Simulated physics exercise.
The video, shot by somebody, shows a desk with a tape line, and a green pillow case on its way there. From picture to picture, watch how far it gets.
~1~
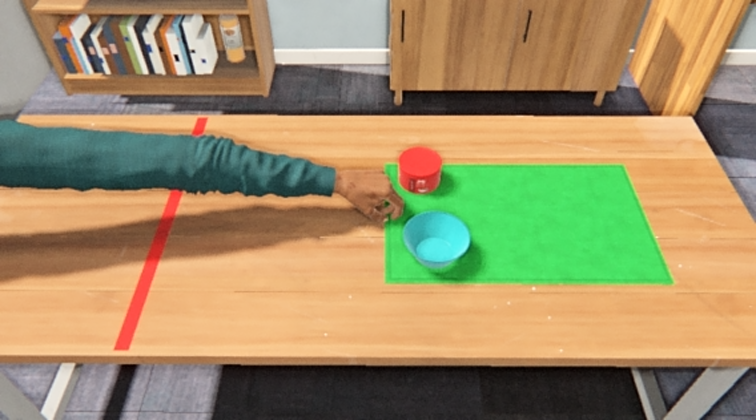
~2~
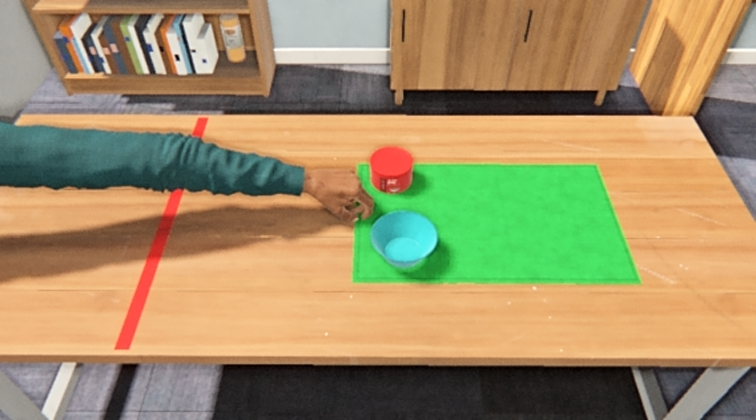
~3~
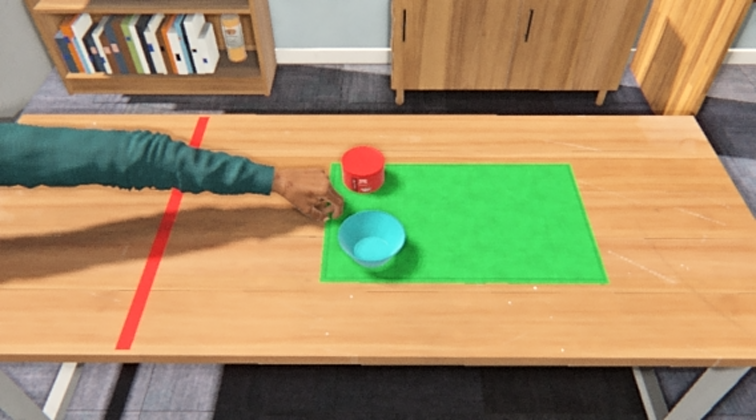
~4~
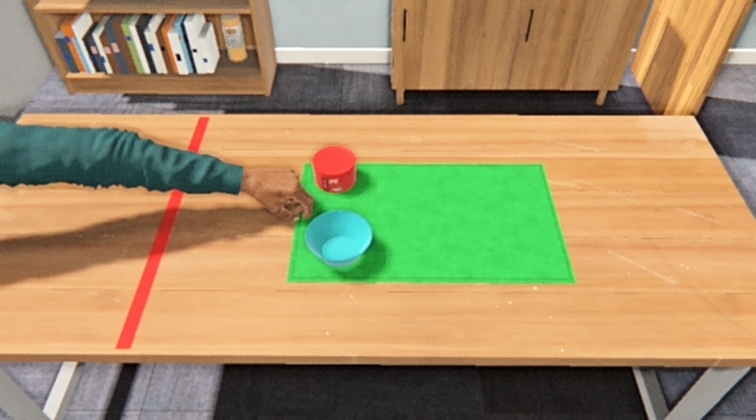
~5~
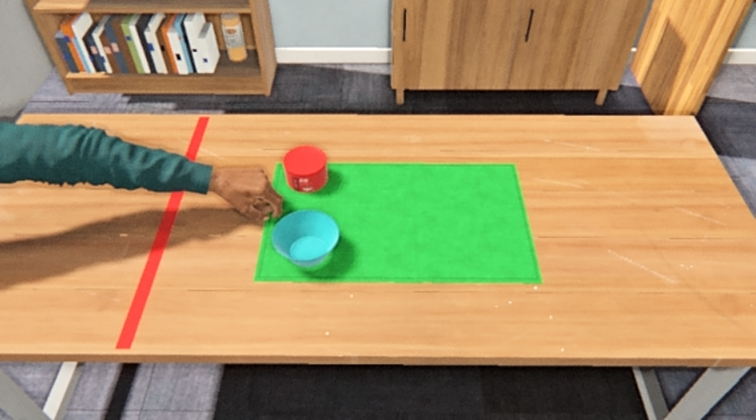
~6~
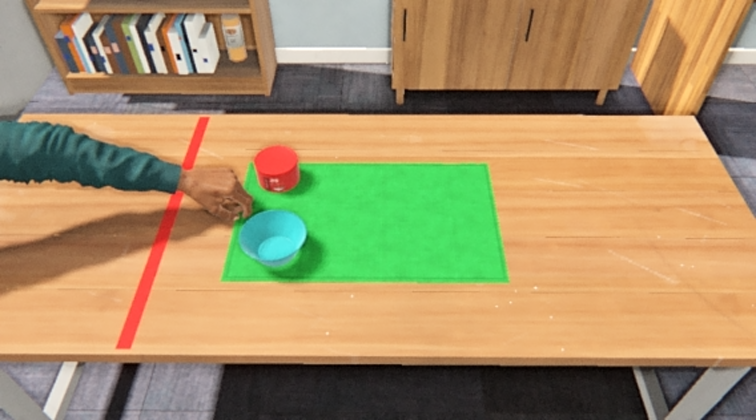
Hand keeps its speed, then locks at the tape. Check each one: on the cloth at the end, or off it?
At the end, the red tub is off the cloth, the turquoise bowl is off the cloth.
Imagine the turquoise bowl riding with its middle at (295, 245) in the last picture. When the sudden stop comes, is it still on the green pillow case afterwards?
Result for that case: It drops off.
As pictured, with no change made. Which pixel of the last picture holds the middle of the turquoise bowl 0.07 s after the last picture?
Near pixel (230, 243).
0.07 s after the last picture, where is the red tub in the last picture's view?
At the stated time, position (237, 169).
Then, 0.07 s on from there, hem short of the tape; red tub on the cloth near (237, 169); turquoise bowl on the cloth near (230, 243).
Then, 0.18 s on from there, hem at the tape; red tub ahead of the hem near (179, 169); turquoise bowl on the cloth near (164, 243).
In the end, hem at the tape; red tub ahead of the hem near (110, 170); turquoise bowl ahead of the hem near (89, 243). The red tub shoots off the front and the turquoise bowl slides clear of the cloth.
